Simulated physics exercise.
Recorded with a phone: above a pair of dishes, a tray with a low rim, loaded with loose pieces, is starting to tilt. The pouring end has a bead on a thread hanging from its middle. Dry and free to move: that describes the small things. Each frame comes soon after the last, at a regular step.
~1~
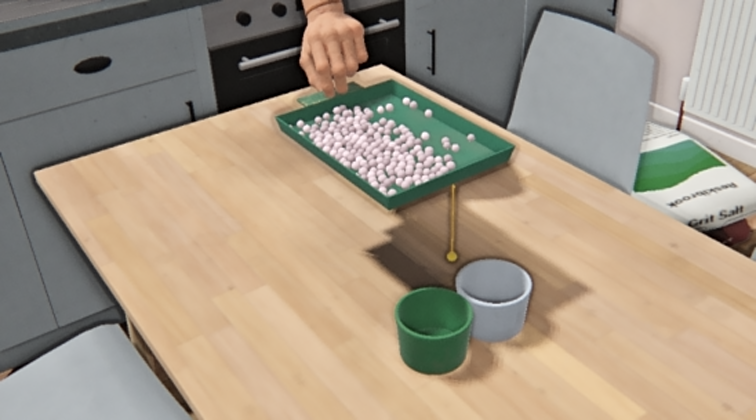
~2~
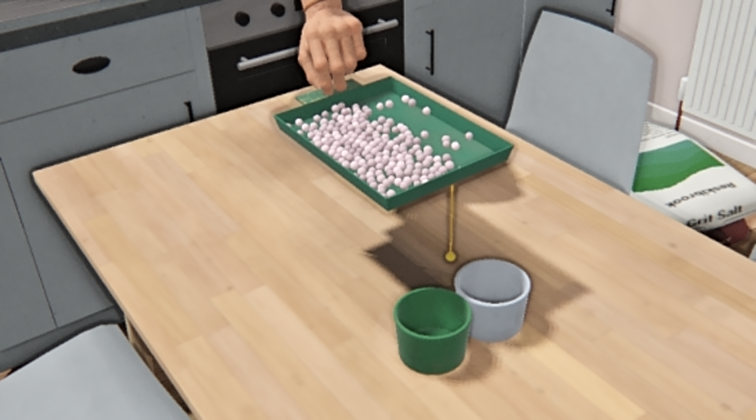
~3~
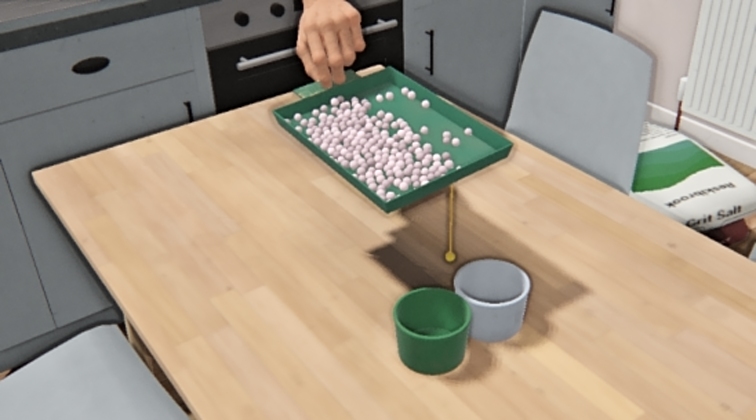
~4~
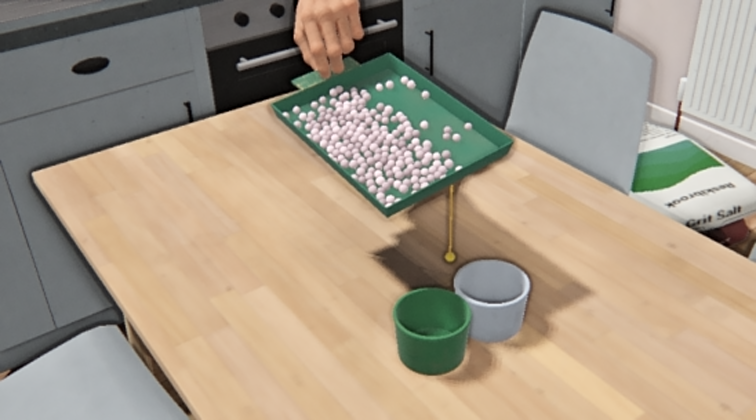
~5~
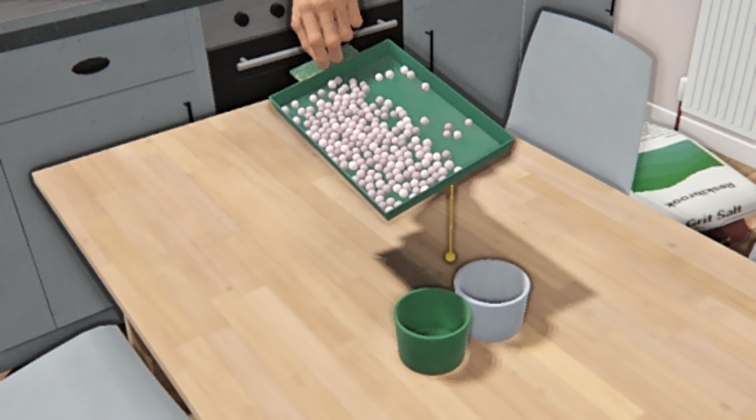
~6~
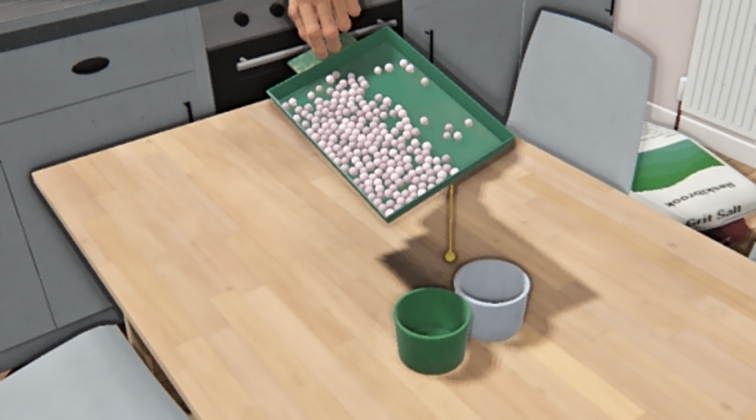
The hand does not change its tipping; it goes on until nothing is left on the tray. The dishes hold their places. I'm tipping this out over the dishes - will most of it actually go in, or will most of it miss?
The greater share ends up outside the dishes.
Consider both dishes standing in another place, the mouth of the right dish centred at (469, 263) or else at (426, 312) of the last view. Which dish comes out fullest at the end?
Result, try one: The left of the two; try two: The right of the two.
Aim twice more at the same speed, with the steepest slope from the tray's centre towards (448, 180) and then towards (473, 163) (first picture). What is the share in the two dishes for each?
80 per cent, then 10 per cent.
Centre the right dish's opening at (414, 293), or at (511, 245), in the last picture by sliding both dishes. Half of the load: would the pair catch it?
Beyond half, then short of half.
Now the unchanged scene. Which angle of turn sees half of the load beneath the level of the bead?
I'd put it at about 85 degrees.
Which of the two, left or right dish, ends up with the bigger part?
It's the leftmost dish that ends with more.
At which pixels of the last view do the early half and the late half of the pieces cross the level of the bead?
Around (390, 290) and then (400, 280).
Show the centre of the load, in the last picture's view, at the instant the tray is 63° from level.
Somewhere around pixel (384, 183) in the last picture.
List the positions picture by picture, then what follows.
The first picture shows corners of the pouring end near (389, 194) and (510, 145), level; middle of the load near (374, 146), sugar pearls; left dish near (457, 349); right dish near (517, 316); bead on its thread near (452, 257).
The second picture shows corners of the pouring end near (387, 195) and (508, 145), level; middle of the load near (373, 145).
The third picture shows corners of the pouring end near (387, 199) and (508, 143), tipped barely, lowest at the left corner; middle of the load near (372, 143).
The fourth picture shows corners of the pouring end near (387, 204) and (508, 140), tipped a little, lowest at the left corner; middle of the load near (372, 139).
The fifth picture shows corners of the pouring end near (387, 208) and (509, 138), tipped clearly, lowest at the left corner; middle of the load near (371, 137), near a quarter on the move.
The sixth picture shows corners of the pouring end near (387, 213) and (509, 135), tipped clearly, lowest at the left corner; middle of the load near (371, 138), all but a few on the move; left dish near (456, 349); right dish near (515, 316).
Shortly afterwards, tray tipped steeply; all but a few on the tray; a little in the air.
Next, tray tipped right over; a little on the tray; near a quarter in the left dish; near two thirds outside both; a little in the air.
Some moments later, tray tipped past a quarter turn; near a quarter in the left dish; only a few in the right dish; the bulk outside both.
In the end, tray tipped past a quarter turn; near a quarter in the left dish; none at all in the right dish; the bulk outside both.
